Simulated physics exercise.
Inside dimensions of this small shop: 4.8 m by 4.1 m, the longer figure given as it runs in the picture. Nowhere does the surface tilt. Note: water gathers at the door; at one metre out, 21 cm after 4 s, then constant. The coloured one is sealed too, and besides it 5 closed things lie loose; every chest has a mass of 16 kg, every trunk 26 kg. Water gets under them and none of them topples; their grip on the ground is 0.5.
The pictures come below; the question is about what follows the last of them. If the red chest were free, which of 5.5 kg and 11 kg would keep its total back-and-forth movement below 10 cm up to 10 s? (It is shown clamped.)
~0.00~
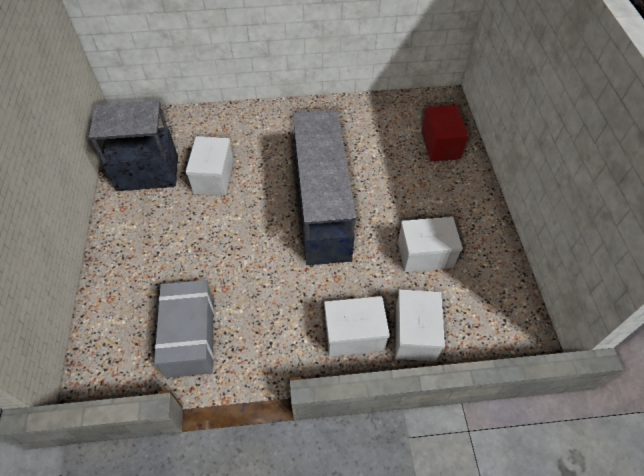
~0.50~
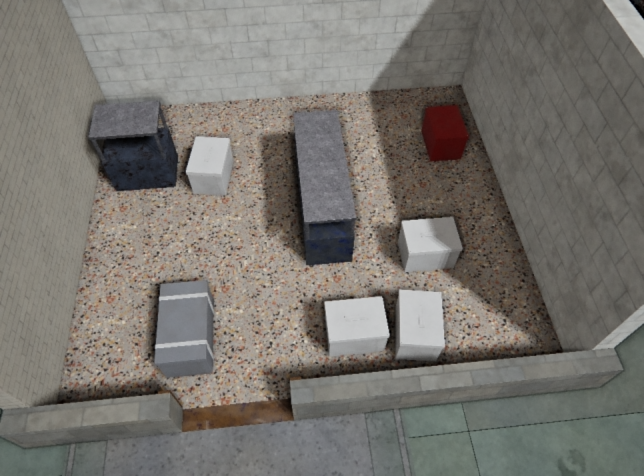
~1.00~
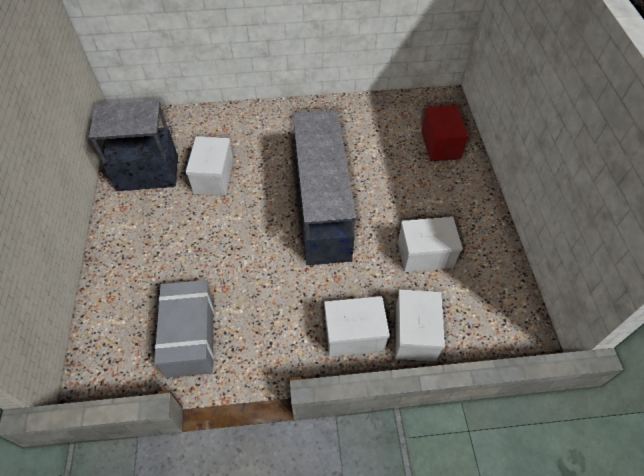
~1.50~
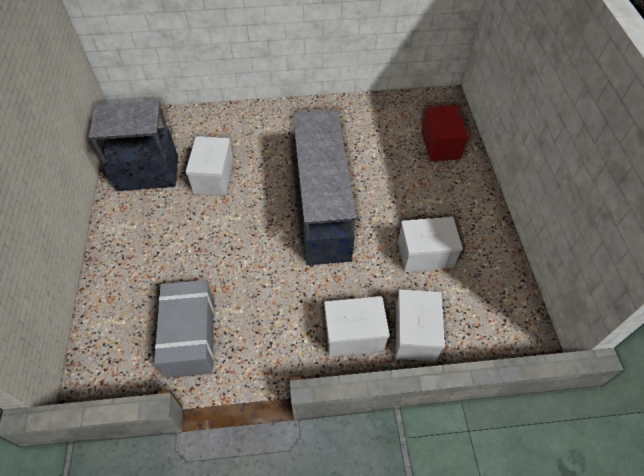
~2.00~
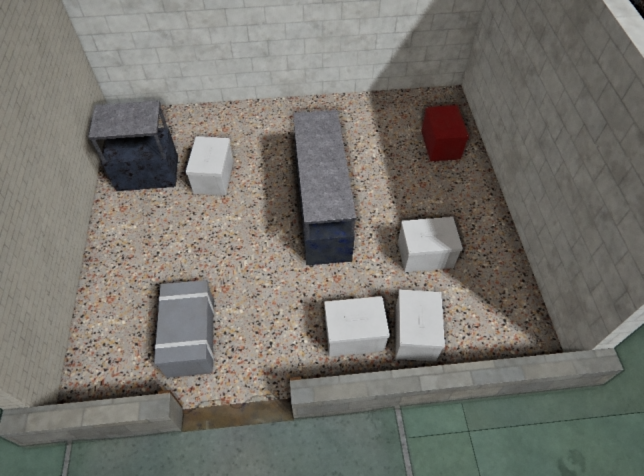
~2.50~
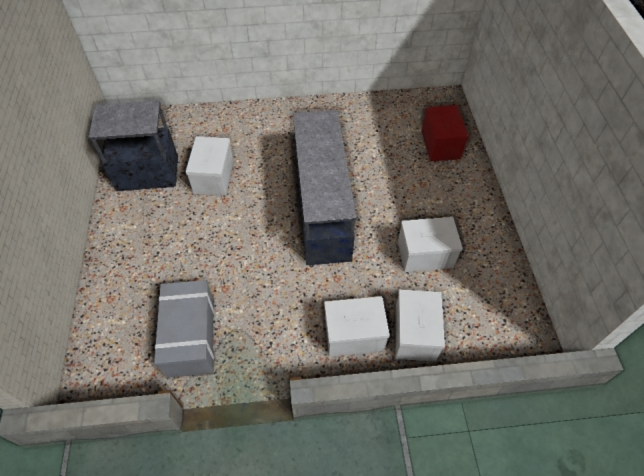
My guess is only the heavier amount suffices.
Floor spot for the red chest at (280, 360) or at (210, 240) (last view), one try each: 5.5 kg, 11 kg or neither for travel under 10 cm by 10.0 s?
In turn: Neither is enough; neither is enough.
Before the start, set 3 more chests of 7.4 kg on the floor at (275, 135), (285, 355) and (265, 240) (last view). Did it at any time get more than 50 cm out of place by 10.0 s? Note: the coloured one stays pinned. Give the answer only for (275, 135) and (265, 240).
First one: Beyond the limit; second one: Beyond the limit.
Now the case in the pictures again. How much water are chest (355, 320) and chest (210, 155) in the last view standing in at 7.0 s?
About 3 and 5 cm.
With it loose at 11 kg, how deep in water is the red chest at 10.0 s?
About 4 cm.
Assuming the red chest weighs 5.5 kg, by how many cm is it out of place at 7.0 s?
It would be some 0 cm from its spot.
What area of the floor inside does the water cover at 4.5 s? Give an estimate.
Near 5.0 m2 in all.
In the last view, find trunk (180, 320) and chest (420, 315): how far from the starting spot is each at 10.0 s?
Net displacement, in order: 100 cm; 0 cm.
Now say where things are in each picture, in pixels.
The red chest at (447, 122) rests on the ground; water covers 0.0 m2; 0 of 6 have shifted, in the first frame.
The red chest at (447, 122), on the bottom; 0.0 m2 under water; 0 of 6 have shifted, in the second frame.
The red chest at (447, 122), on the bottom; water covers 0.0 m2; 0 of 6 have shifted, in the third frame.
The red chest at (447, 122), on the bottom; water covers 0.0 m2; 0 of 6 have shifted, in the fourth frame.
The red chest at (447, 122) rests on the ground; water covers 0.0 m2; 0 of 6 have shifted, in the fifth frame.
The red chest at (447, 122), on the bottom; 0.4 m2 under water; 0 of 6 have shifted, in the sixth frame.
After 3.5 s the red chest would be 0 cm from its start with 5.5 kg and 0 cm from its start with 11 kg; 0 cm of water round it then.
After 4.5 s the red chest would be 0 cm from its start with 5.5 kg and 0 cm from its start with 11 kg; 0 cm of water round it then.
After 7.0 s the red chest would be 0 cm from its start with 5.5 kg and 0 cm from its start with 11 kg; 0 cm of water round it then.
After 10.0 s the red chest would be 22 cm from its start with 5.5 kg and 0 cm from its start with 11 kg; 4 cm of water round it then.
